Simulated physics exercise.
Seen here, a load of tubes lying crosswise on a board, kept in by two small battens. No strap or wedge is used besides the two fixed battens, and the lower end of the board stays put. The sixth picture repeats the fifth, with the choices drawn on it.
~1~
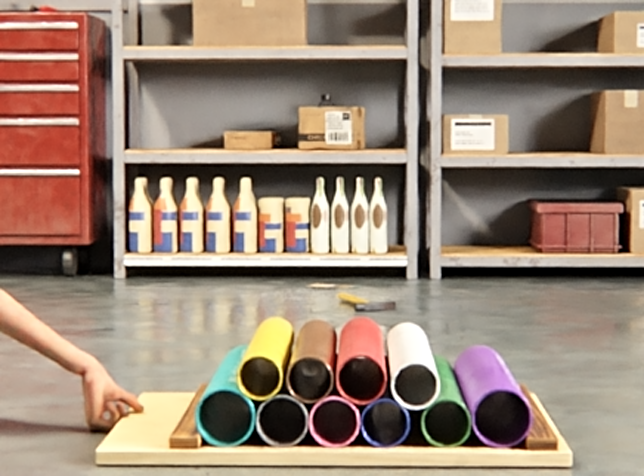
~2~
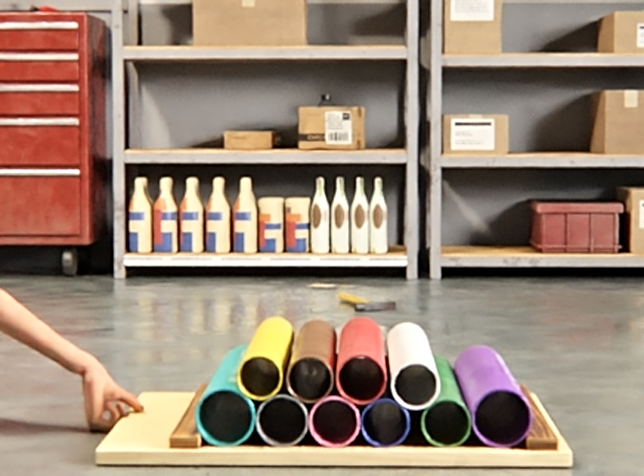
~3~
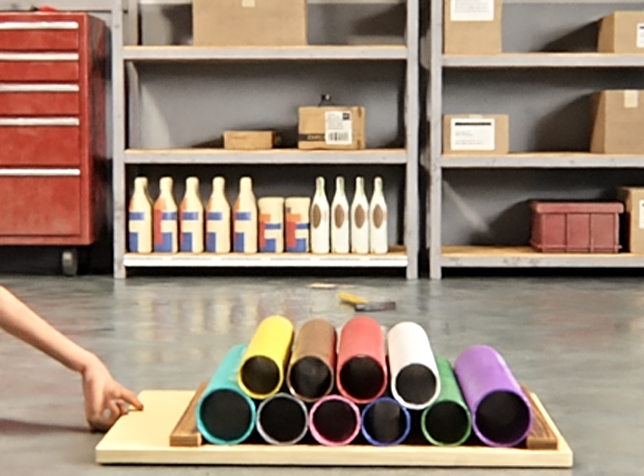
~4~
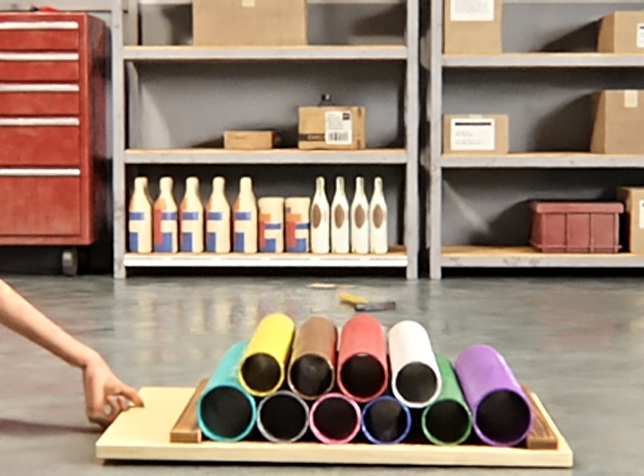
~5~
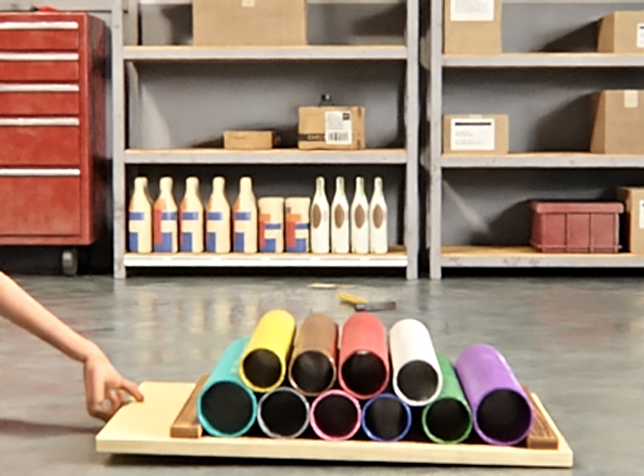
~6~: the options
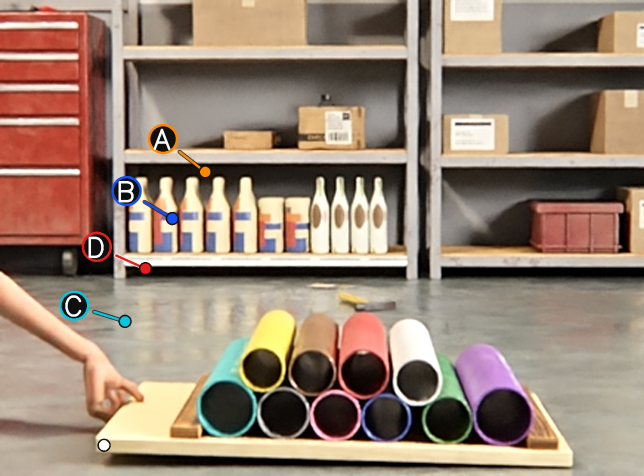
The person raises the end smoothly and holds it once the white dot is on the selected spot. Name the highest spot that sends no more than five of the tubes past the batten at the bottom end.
D is the limit.
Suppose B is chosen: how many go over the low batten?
The count is ten.
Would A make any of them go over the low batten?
At A: Yes.
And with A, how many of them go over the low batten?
It comes to ten.
On the marked copy, A at (205, 172); B at (172, 218); C at (125, 321); D at (145, 268); the white dot at (104, 445).
With D. Early on, board at 15°.
Further on, board at 24°.
At the end, board at 24°, none over the low batten.
As for the rest, A ten over the low batten; B ten over the low batten; C none over the low batten.
